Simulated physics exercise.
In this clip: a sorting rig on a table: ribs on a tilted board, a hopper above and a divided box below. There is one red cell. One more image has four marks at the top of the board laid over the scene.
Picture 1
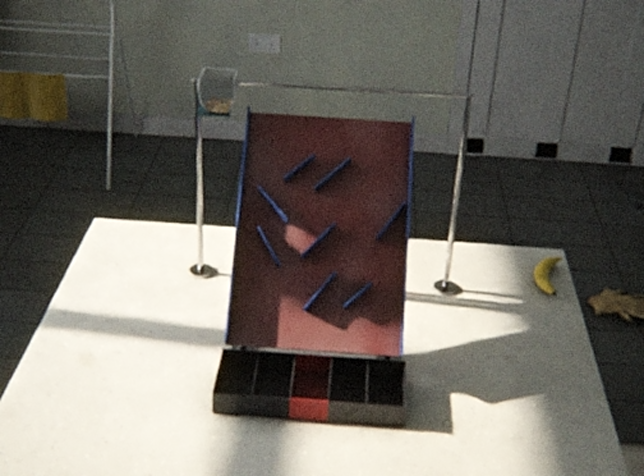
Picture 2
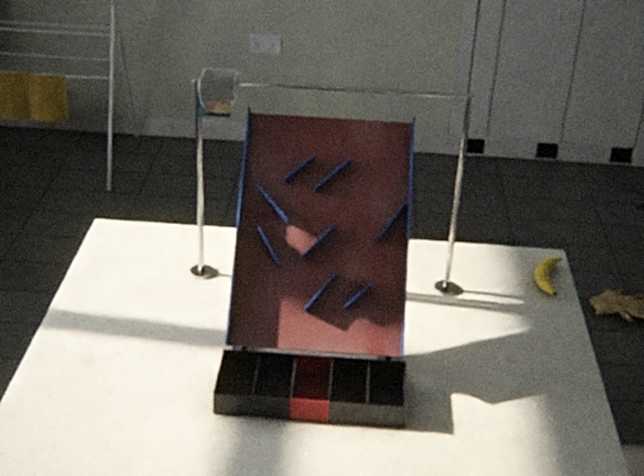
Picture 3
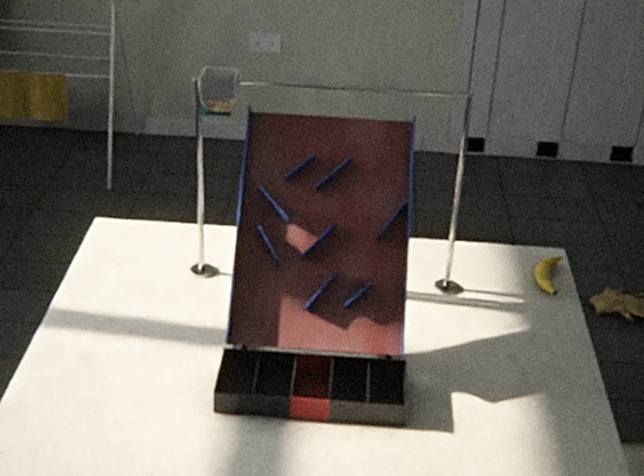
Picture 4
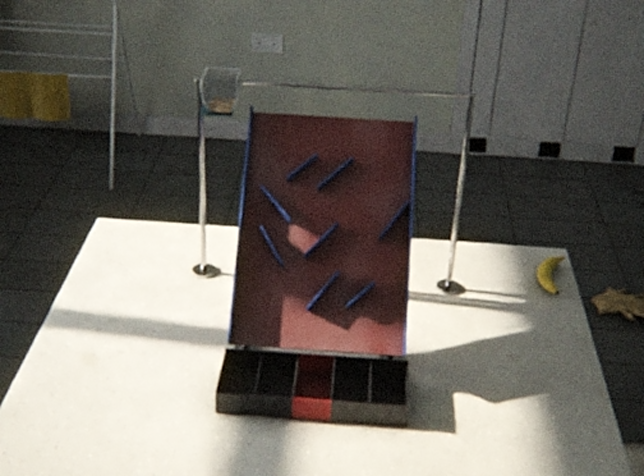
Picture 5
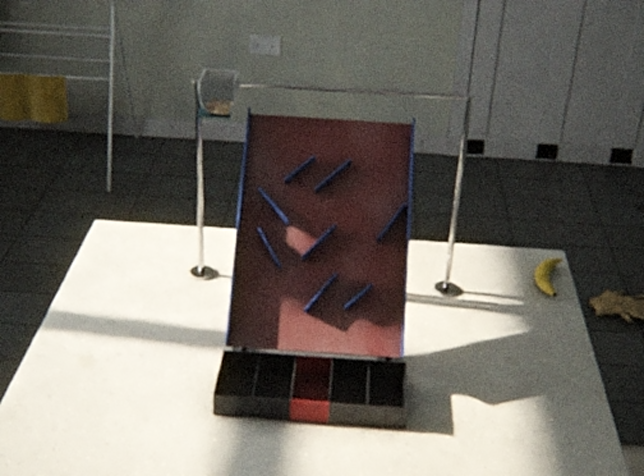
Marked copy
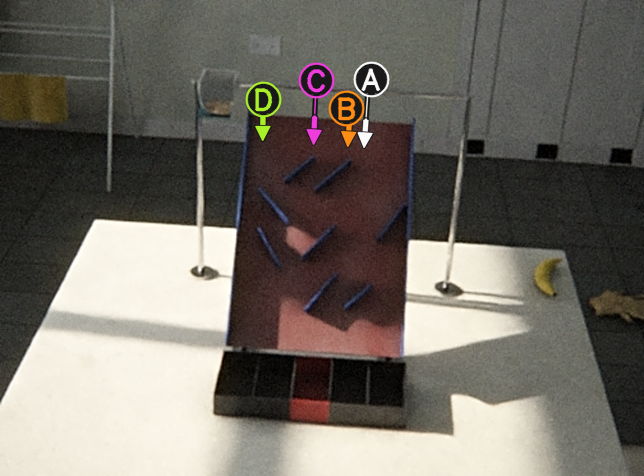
Nothing moved on the table, where a small clear container stayed up on a metal frame beside a tilted reddish board with blue ribs, above a dark divided box with one red cell.
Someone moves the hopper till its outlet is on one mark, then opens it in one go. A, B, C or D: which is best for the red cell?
It is A.
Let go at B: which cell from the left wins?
It is the second one.
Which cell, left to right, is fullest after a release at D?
The first.
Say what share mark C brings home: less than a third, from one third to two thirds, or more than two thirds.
It is less than a third.
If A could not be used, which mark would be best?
The answer is B.
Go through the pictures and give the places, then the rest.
The first frame shows hopper near (219, 107), dried chickpeas, door shut.
The second frame shows ribs (285, 178) to (315, 154), (315, 188) to (351, 158), (259, 186) to (288, 220).
The third frame shows ribs (378, 236) to (406, 200), (259, 225) to (280, 264), (303, 255) to (336, 222).
The fourth frame shows ribs (307, 308) to (339, 271), (347, 305) to (374, 282).
The fifth frame shows red cell near (309, 410), number 3 of 5 from the left.
On the marked copy, mark A meets the board at (364, 142); mark B meets the board at (348, 141); mark C meets the board at (313, 139); mark D meets the board at (262, 135).
If A is chosen, close to half in the red cell, close to a third in other cells, only a few outside the box.
If B is chosen, close to a quarter in the red cell, the bulk in other cells.
If C is chosen, a small share in the red cell, all but a few in other cells, only a few outside the box.
If D is chosen, only a few in the red cell, all but a few in other cells.
